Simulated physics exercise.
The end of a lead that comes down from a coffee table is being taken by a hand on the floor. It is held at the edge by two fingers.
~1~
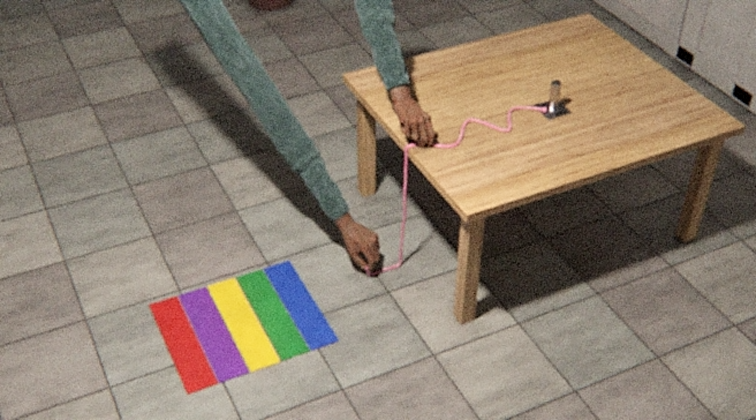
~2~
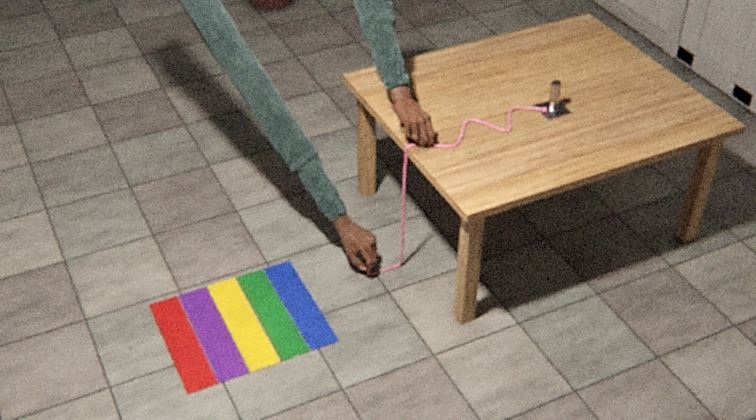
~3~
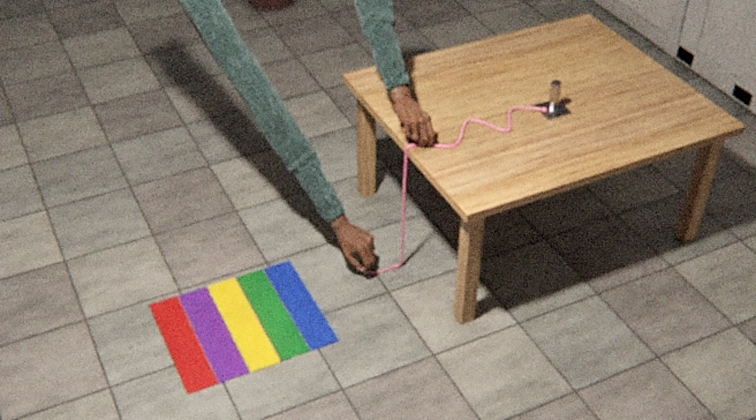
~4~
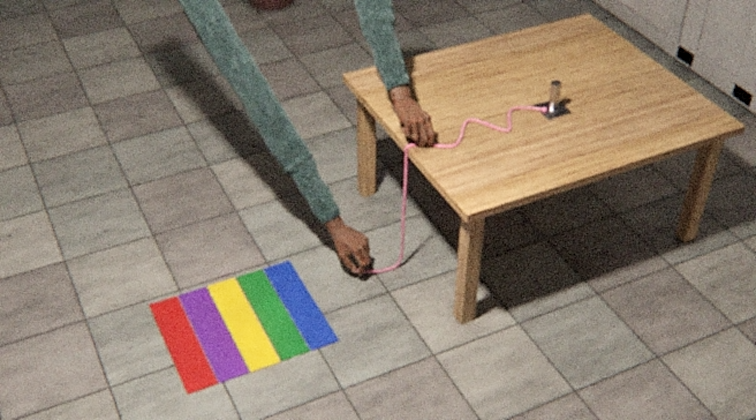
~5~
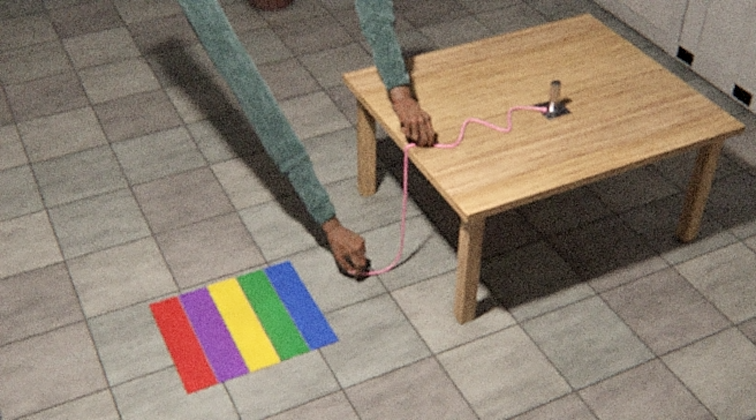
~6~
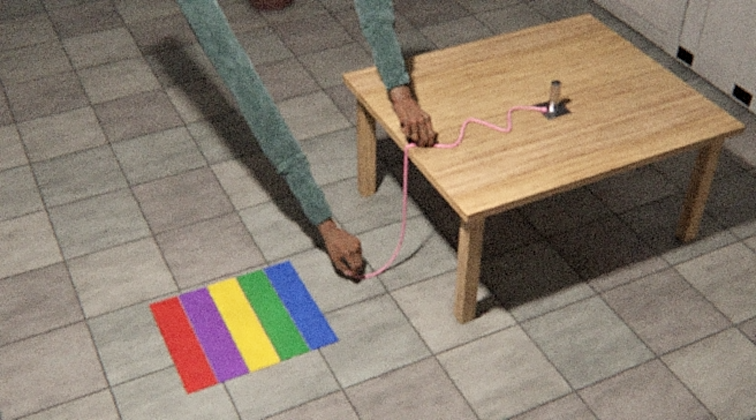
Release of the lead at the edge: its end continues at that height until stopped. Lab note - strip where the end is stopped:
Purple strip.
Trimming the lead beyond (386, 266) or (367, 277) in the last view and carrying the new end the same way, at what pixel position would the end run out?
Case by case it comes to about (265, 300) and then about (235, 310).
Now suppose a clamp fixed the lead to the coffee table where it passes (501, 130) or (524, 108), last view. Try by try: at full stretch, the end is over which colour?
First try yellow, second try purple.
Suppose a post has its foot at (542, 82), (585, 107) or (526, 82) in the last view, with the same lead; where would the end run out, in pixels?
In that order: (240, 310), (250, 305) and (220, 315).
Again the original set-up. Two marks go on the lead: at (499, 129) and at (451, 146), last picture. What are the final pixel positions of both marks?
I'd say about (474, 130) for one and about (398, 158) for the other.
A little later, end near (270, 299); over green.
Next, end near (232, 312); over yellow.
When it is tight, end near (209, 319); over purple. It gets as far as the purple strip.
